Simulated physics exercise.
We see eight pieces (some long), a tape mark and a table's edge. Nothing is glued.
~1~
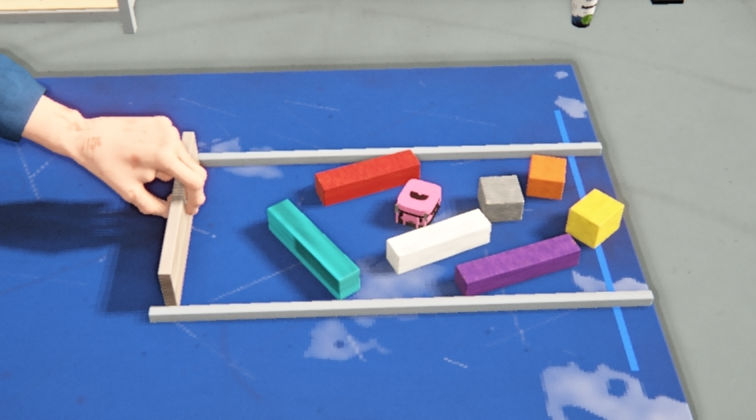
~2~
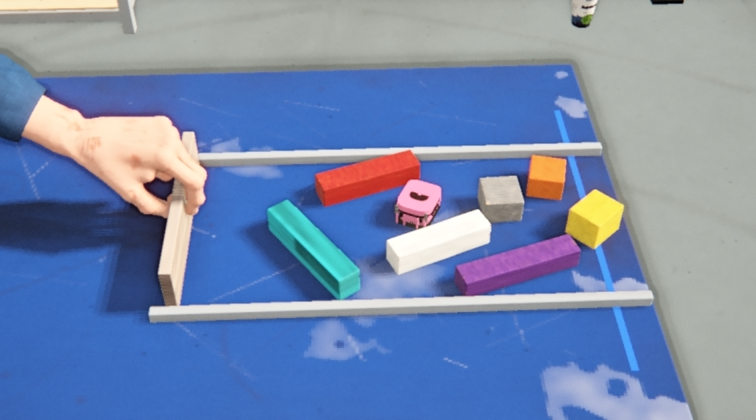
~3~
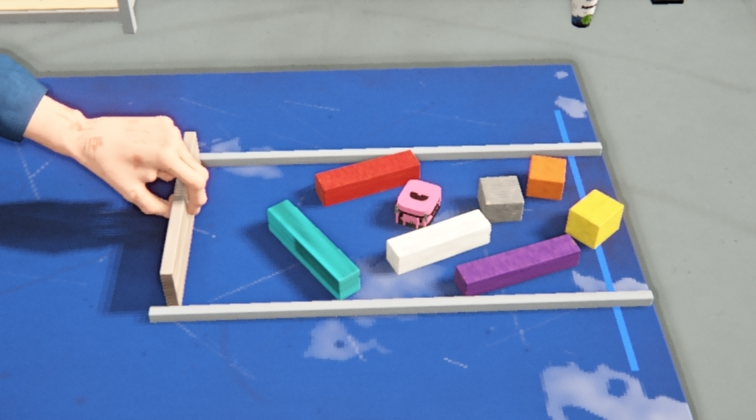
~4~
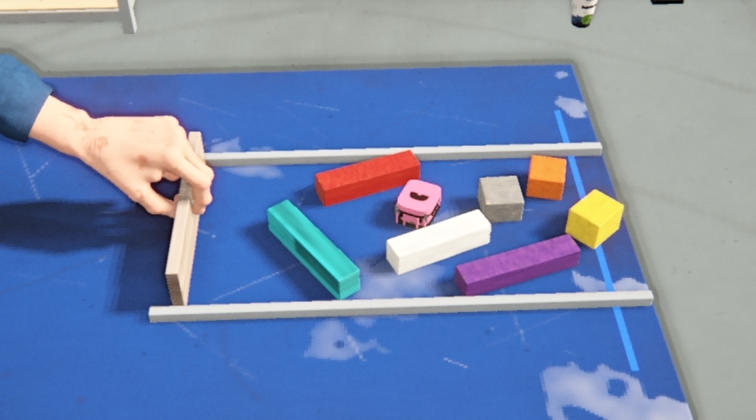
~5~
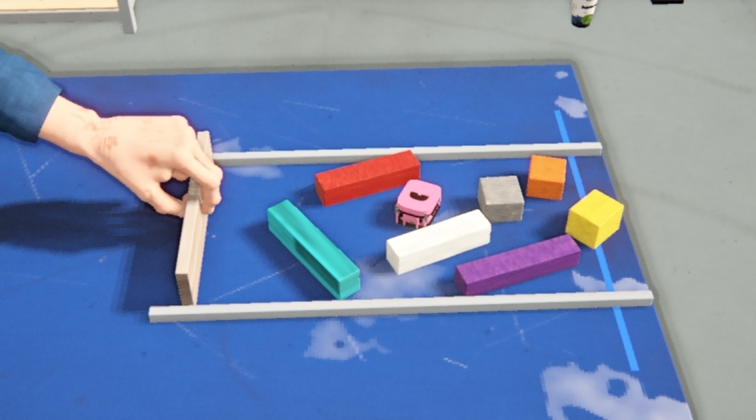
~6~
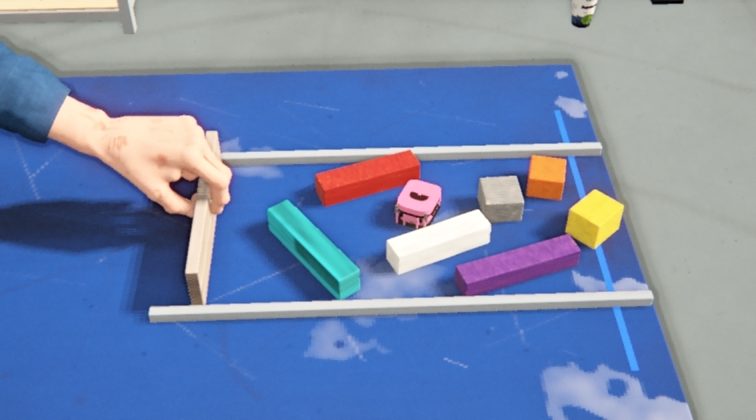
On a blue tabletop between two pale rails, a hand slides an upright wooden board slowly a short way to the right, while the coloured blocks and bars and a small pink object ahead of it stay still.
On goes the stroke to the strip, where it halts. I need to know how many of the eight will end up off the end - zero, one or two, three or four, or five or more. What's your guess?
The table loses at least five pieces.
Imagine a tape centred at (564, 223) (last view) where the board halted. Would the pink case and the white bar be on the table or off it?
Outcome - pink case is left in place, white bar topples off.
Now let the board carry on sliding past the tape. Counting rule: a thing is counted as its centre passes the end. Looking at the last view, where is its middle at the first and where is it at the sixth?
(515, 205), then (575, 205).
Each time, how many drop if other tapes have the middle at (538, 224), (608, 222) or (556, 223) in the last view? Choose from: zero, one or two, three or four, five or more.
One after another: 1 or 2; five or more; three to four.
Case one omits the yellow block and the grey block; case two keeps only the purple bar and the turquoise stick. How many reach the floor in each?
First try 5, second try 5.
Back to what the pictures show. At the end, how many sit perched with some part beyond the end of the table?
Overhanging ones - 0.
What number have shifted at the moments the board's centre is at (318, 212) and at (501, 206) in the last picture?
Note: First position 2; second position 8.
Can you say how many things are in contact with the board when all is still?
1 touch it.
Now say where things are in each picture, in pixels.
In the first picture, yellow block (594, 219); orange block (546, 177); purple bar (518, 265); board (181, 216); tape (590, 222).
In the second picture, orange block (546, 178); board (181, 216).
In the third picture, purple bar (518, 266); turquoise stick (312, 249).
In the fourth picture, yellow block (594, 219); pink case (419, 206).
In the fifth picture, orange block (546, 178); red bar (368, 178).
In the sixth picture, yellow block (594, 219); orange block (546, 178); purple bar (518, 266); board (206, 215); tape (590, 222).
Early on, none off yet; yellow block at rest near (594, 219); orange block at rest near (546, 178); purple bar at rest near (518, 266).
Finally, the number that fall off is five or more; lost, red bar, pink case, white bar, grey block, purple bar, orange block and yellow block.
